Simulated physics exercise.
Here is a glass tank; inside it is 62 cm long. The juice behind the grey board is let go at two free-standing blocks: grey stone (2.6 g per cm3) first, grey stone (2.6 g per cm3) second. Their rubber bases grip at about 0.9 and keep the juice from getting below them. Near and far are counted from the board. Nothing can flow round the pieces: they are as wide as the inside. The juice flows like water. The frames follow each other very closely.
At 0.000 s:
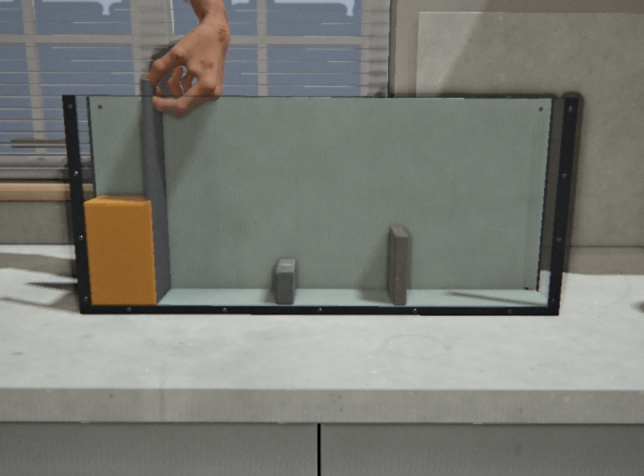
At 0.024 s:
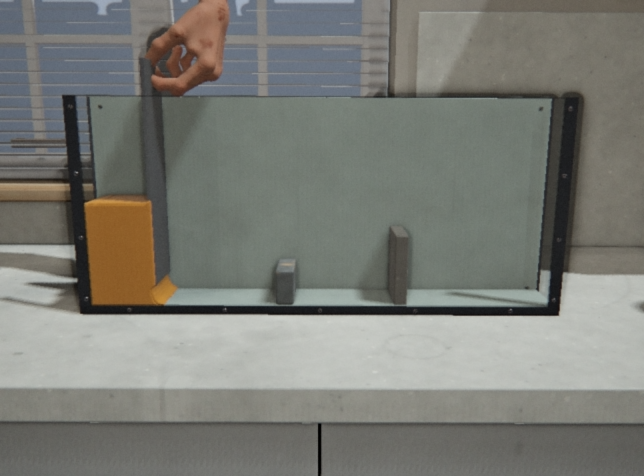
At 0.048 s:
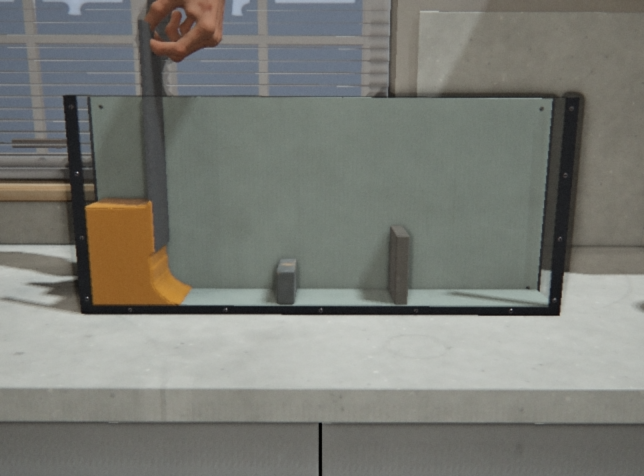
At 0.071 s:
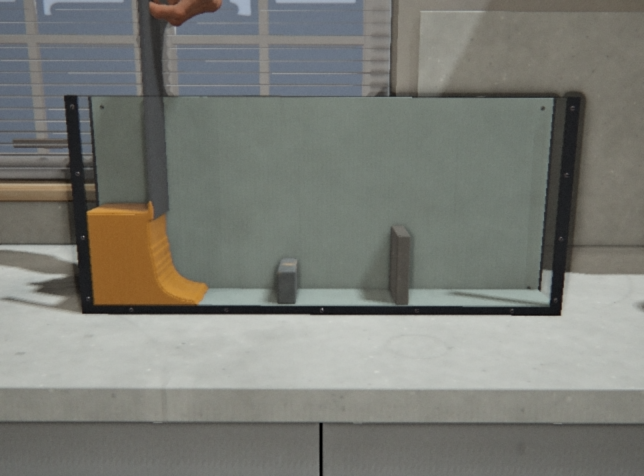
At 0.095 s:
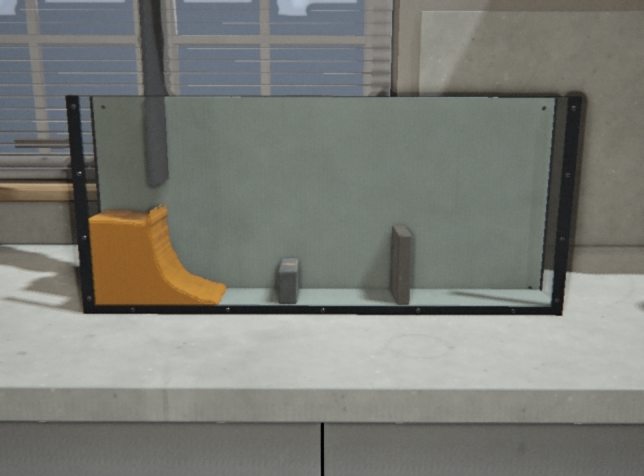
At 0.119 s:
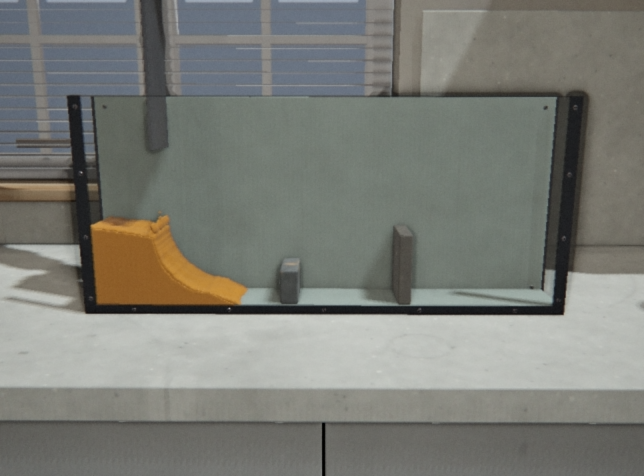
Orange juice slumps and spreads right along the tank floor as a hand lifts the grey board.
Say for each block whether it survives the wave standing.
Near one goes over; far one goes over.
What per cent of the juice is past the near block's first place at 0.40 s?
About 42 per cent.
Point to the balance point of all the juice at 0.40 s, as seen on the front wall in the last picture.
Near (253, 280).
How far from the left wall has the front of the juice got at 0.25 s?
Roughly 28 cm out.
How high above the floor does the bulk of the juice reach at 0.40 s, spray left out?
Roughly 20.0 cm up.
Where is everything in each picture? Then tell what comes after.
In the first frame, the surface at the left wall is at (90, 204); the front along the floor is at (152, 303); the board's lower edge is at (155, 304); the near block's top is at (284, 273); the far block's top is at (402, 240).
In the second frame, the surface at the left wall is at (90, 205); the front along the floor is at (162, 303); the board's lower edge is at (154, 285).
In the third frame, the surface at the left wall is at (91, 208); the front along the floor is at (178, 303); the board's lower edge is at (153, 252).
In the fourth frame, the surface at the left wall is at (92, 214); the front along the floor is at (196, 303); the board's lower edge is at (152, 219).
In the fifth frame, the surface at the left wall is at (94, 221); the front along the floor is at (215, 303); the board's lower edge is at (151, 184).
In the sixth frame, the surface at the left wall is at (96, 229); the front along the floor is at (237, 303); the board's lower edge is at (151, 149); the near block's top is at (289, 273); the far block's top is at (407, 239).
By 0.25 s the front has run 27 cm from the left wall, the near block leans 17° and the far block is upright.
By 0.40 s the near block lies flat and the far block is upright.
By 0.64 s the near block lies flat and the far block lies flat.
At rest the near block lies flat and the far block lies flat; 27 per cent of the juice is past where the far block first stood.
